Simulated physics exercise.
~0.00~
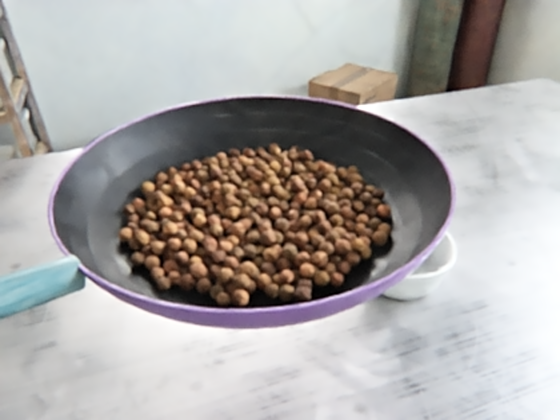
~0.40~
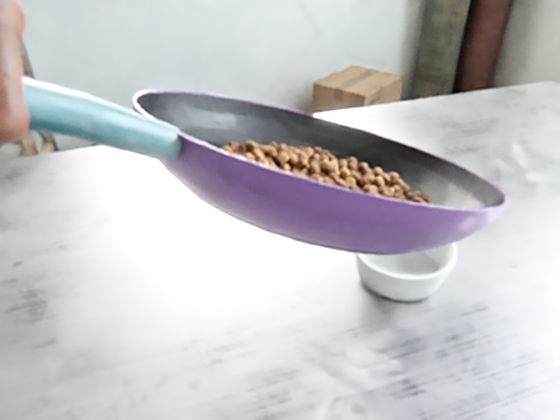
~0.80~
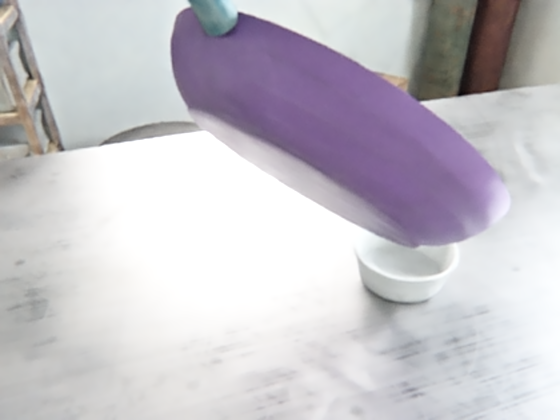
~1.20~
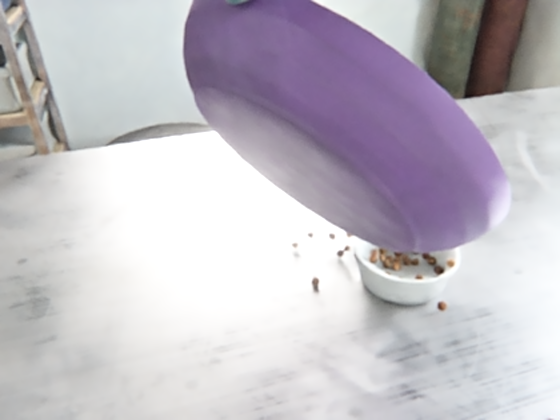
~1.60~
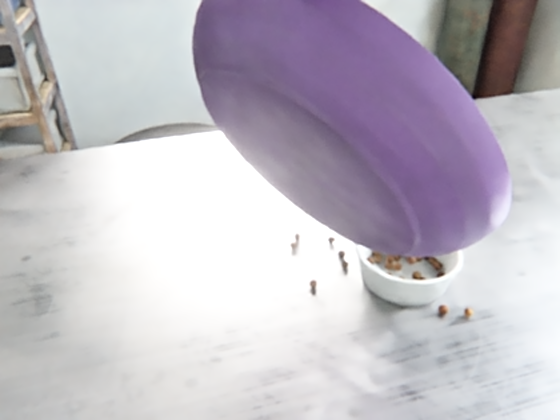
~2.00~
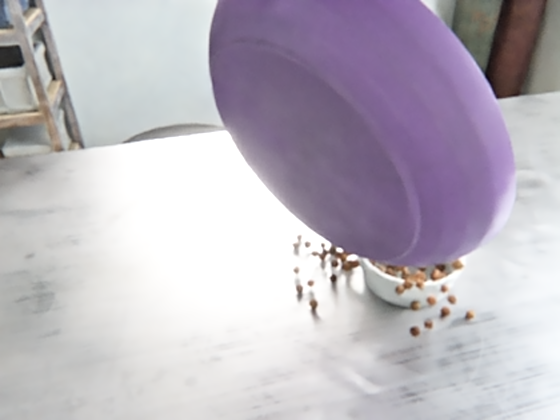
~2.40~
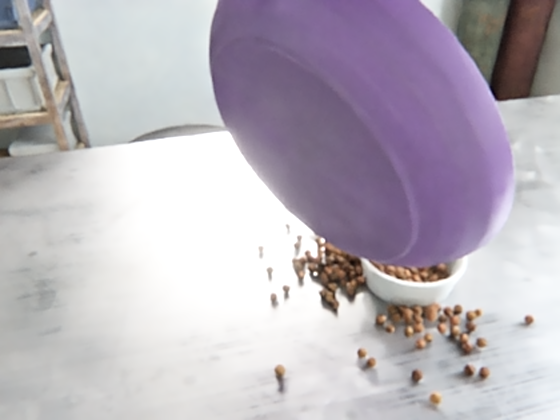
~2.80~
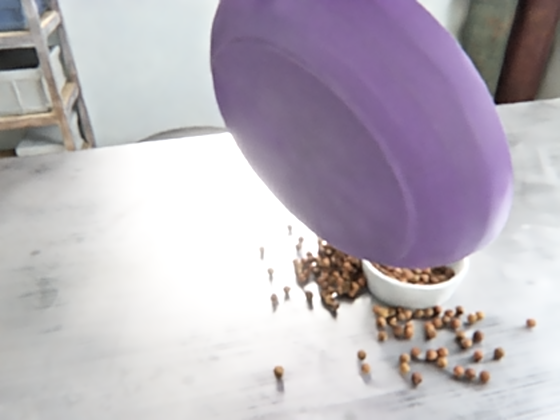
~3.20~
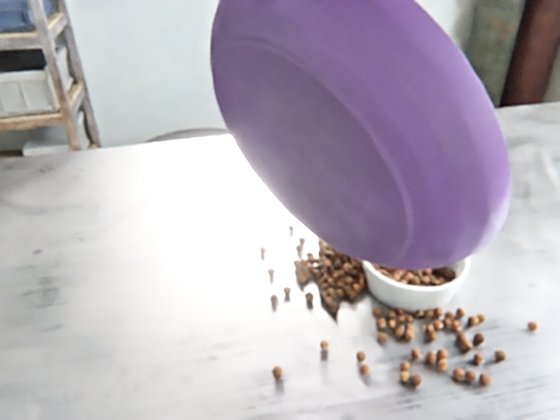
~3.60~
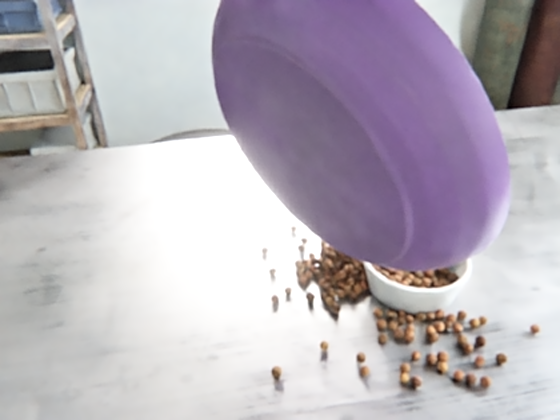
A purple pan tips brown balls into a small white dish, spilling many onto the table.
